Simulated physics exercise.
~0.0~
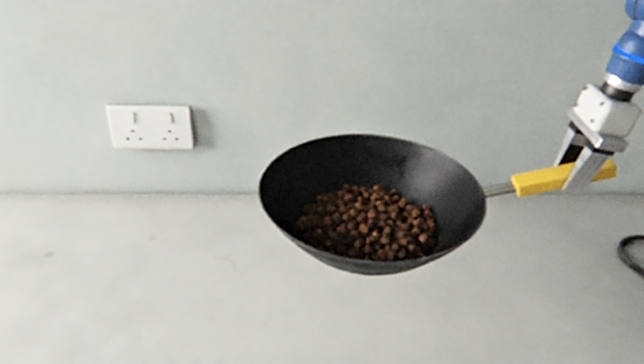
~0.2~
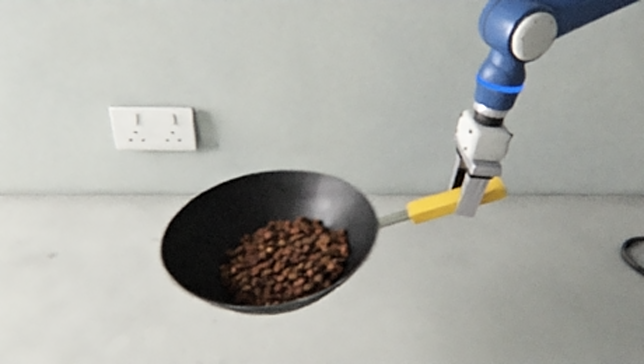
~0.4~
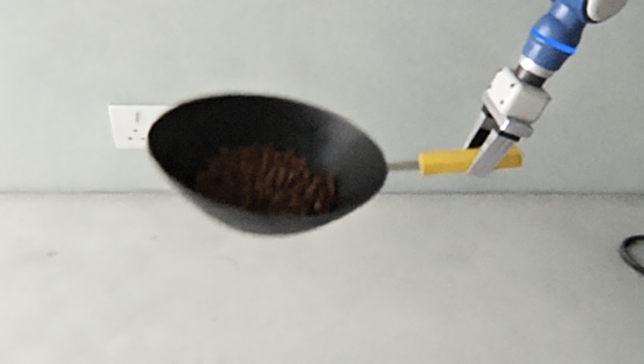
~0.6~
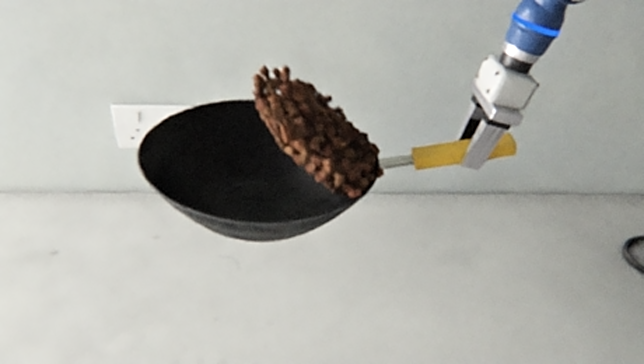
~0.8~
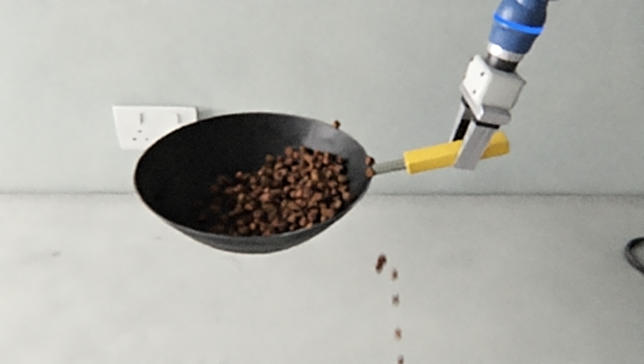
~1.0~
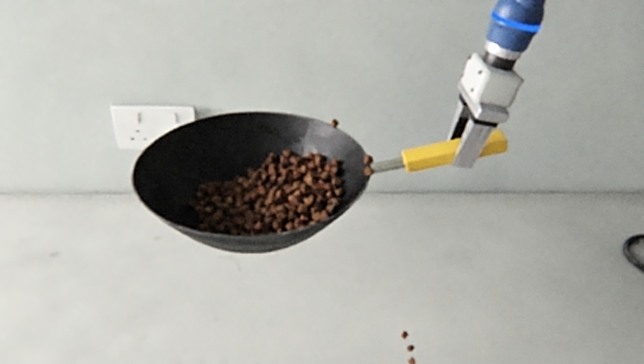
Against a pale grey-green wall with a white double socket, a blue and white robot arm holds a black wok by its yellow handle, with a heap of small brown pellets inside. The arm carries the wok to the left, keeping it upright. It then swings the wok upward, tipping it back a little towards the handle. As the wok levels, the pellets leap up in a clump near the handle side. Most drop back into the wok, while a few spill past the rim and fall below. The wok ends level and still, with the pellets heaped inside.
